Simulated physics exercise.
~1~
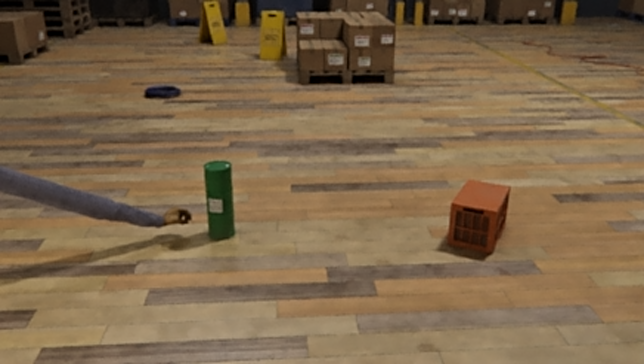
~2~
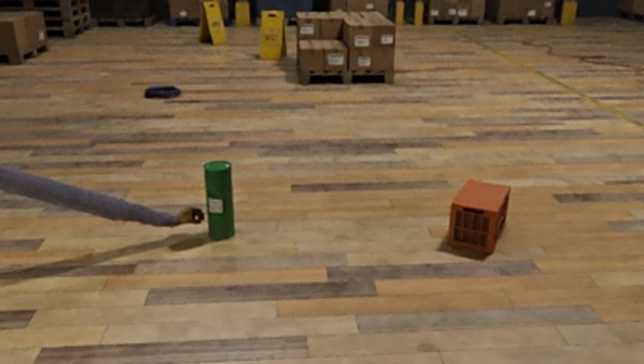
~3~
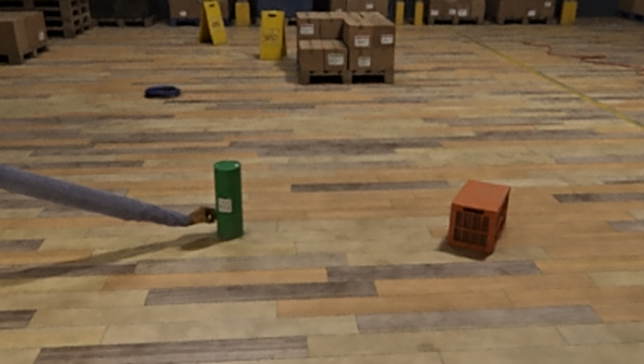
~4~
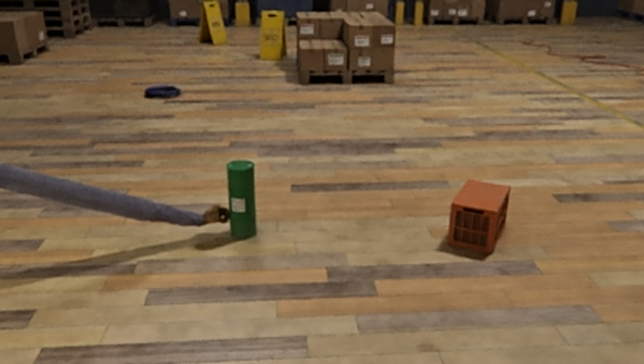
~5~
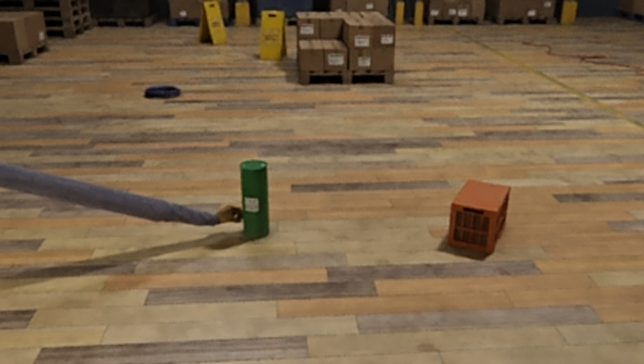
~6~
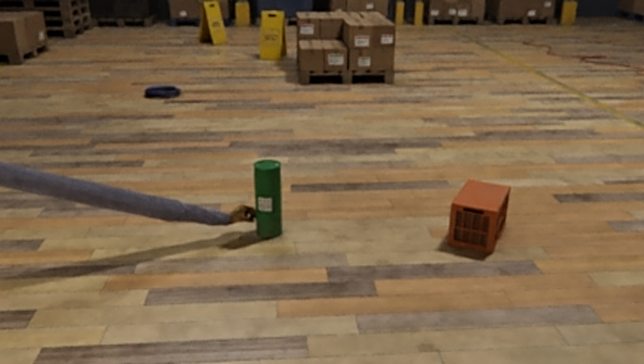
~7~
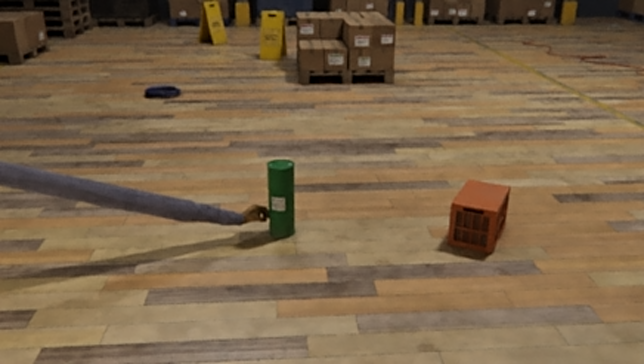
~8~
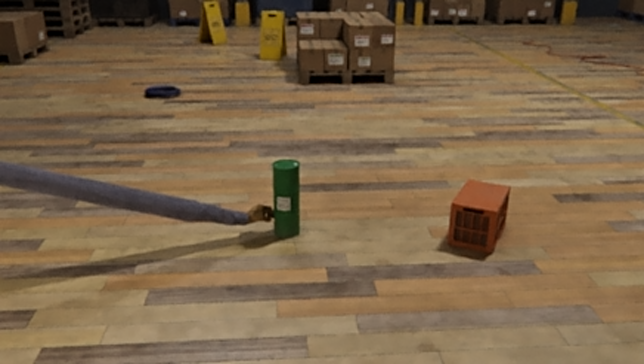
A green canister with a pale label stands upright on a wooden plank floor as a long, grey-sleeved arm reaches in from the left. The fingertips close the small gap and press against its lower side. Slowly and evenly, the hand pushes the canister to the right, and it slides along without tipping. The arm stretches further in behind it, while an orange crate on the right stays put. At the end, the canister is still upright, moved well along but short of the crate, with the hand beside it.
